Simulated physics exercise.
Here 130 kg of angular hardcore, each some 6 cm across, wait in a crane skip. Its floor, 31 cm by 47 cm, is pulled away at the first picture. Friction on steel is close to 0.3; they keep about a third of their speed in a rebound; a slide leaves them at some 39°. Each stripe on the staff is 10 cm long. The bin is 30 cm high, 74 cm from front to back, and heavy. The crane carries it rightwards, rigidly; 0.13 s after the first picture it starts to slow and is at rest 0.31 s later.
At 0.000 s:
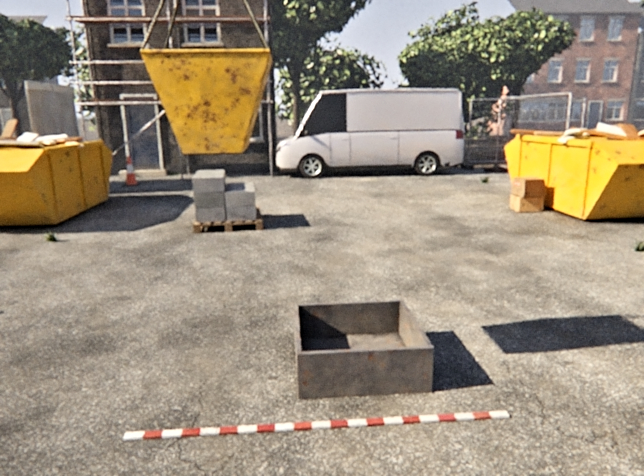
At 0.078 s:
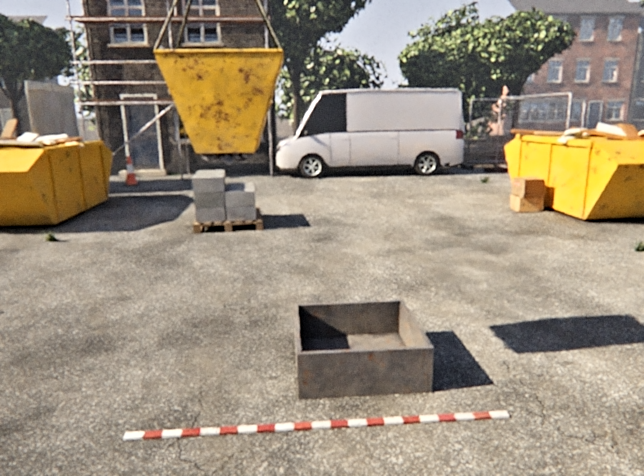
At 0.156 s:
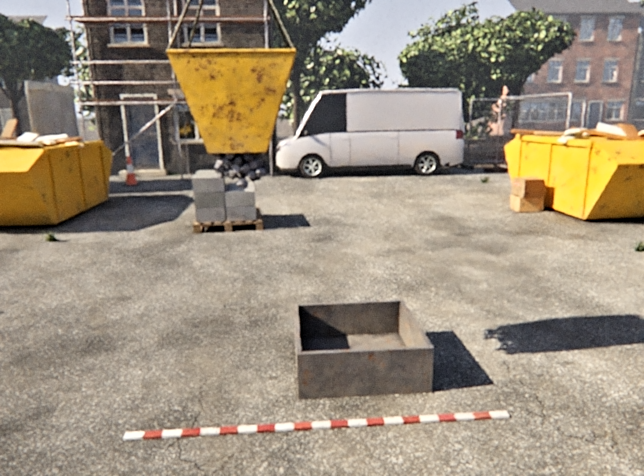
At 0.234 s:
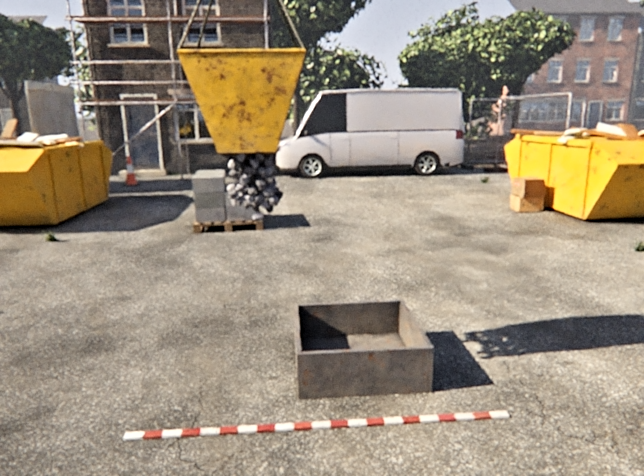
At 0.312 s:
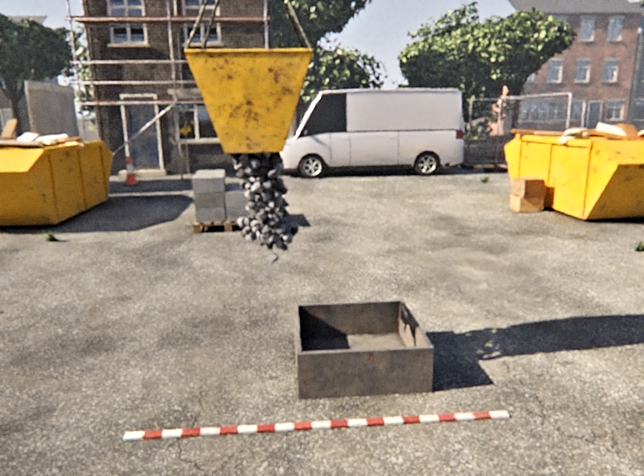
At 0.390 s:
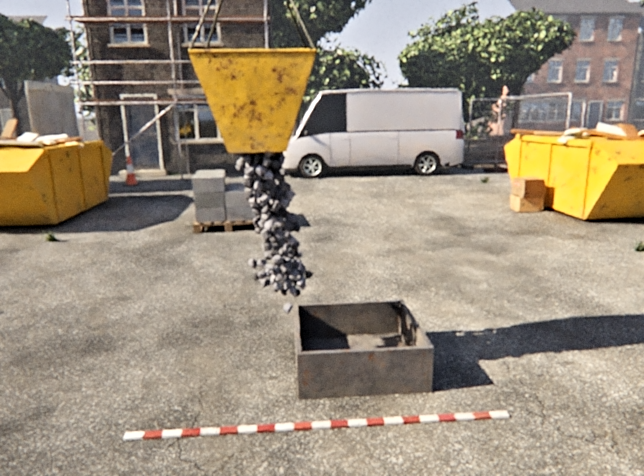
Yellow crane skip moving rightwards over a paved yard, releasing a lengthening stream of grey rubble from its base near an open bin.
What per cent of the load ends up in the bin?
Close to 26 in a hundred.
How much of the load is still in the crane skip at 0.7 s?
About 0 per cent.
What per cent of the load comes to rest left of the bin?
About 75 per cent.
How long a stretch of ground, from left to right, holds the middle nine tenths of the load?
Roughly 140 cm.
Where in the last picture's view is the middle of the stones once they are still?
Their middle is at about (274, 361).
After 0.7 s, 0 % in the crane skip, 76 % falling or lying left of the bin, 24 % falling or lying in the bin; the stones farthest right are at (373, 342).
After 1.1 s, 0 % in the crane skip, 74 % falling or lying left of the bin, 26 % falling or lying in the bin; the stones farthest right are at (410, 358).
After 1.7 s, 0 % in the crane skip, 74 % falling or lying left of the bin, 26 % falling or lying in the bin; the stones farthest right are at (410, 358).
After 2.6 s, 0 % in the crane skip, 74 % falling or lying left of the bin, 26 % falling or lying in the bin; the stones farthest right are at (410, 358).
After 4.5 s, 0 % in the crane skip, 74 % left of the bin, 26 % in the bin; the stones farthest right are at (410, 358).
